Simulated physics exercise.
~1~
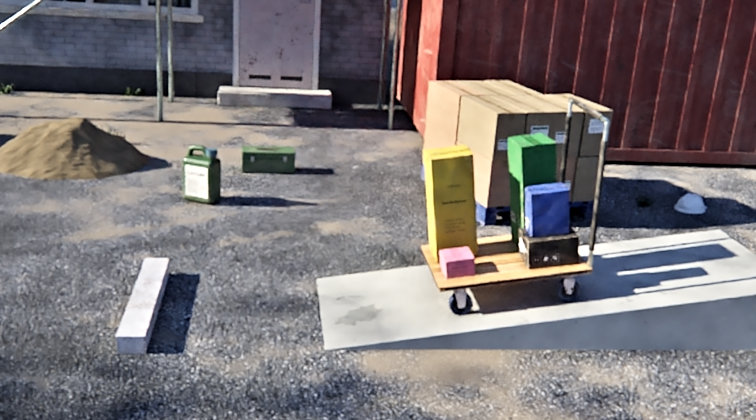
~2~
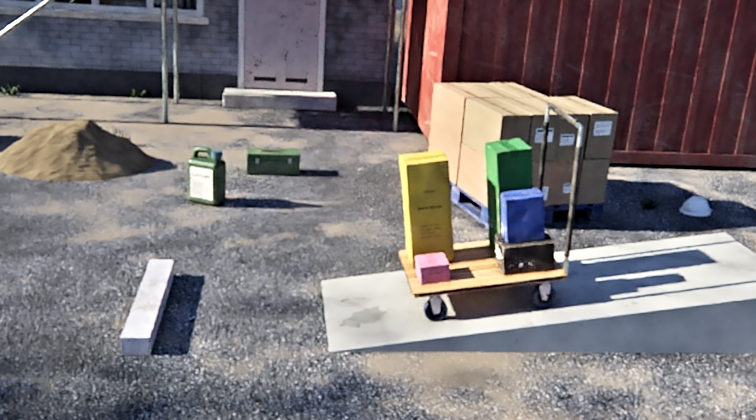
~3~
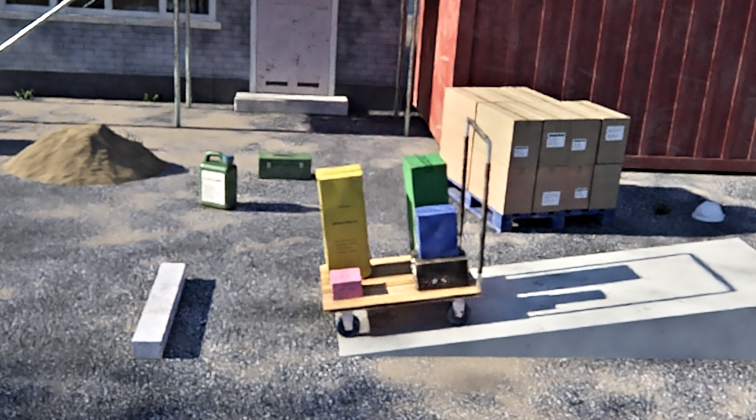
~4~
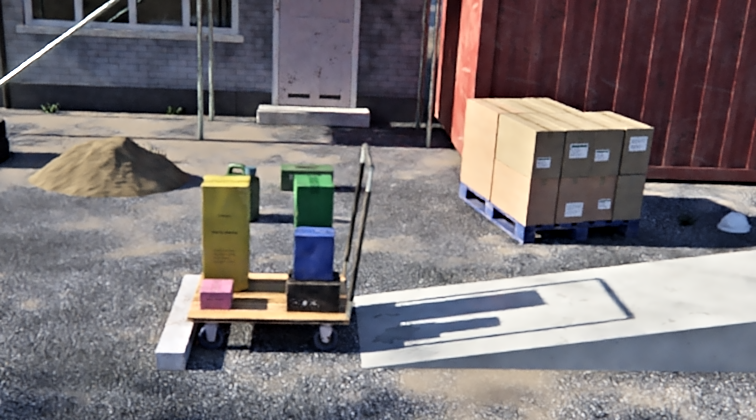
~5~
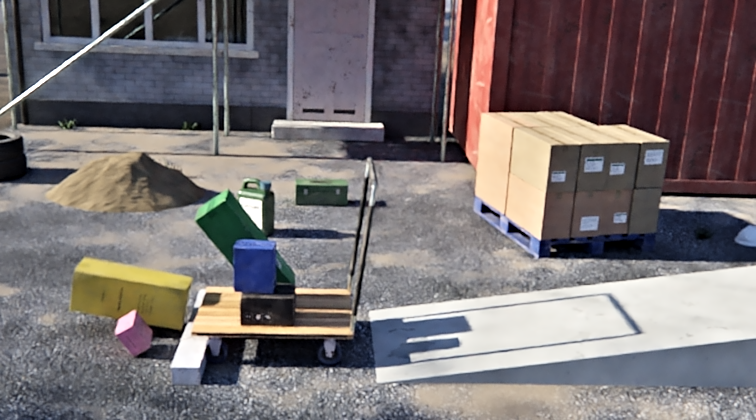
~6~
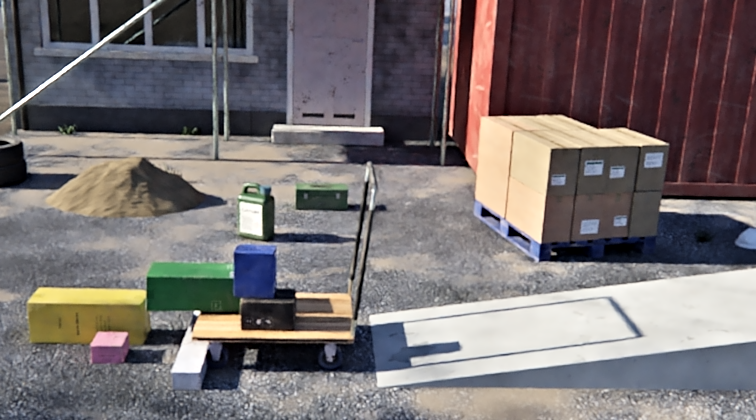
Loaded trolley rolling left down a ramp into a kerb, yellow and pink boxes tumbling off, green toppling, blue and black staying upright.
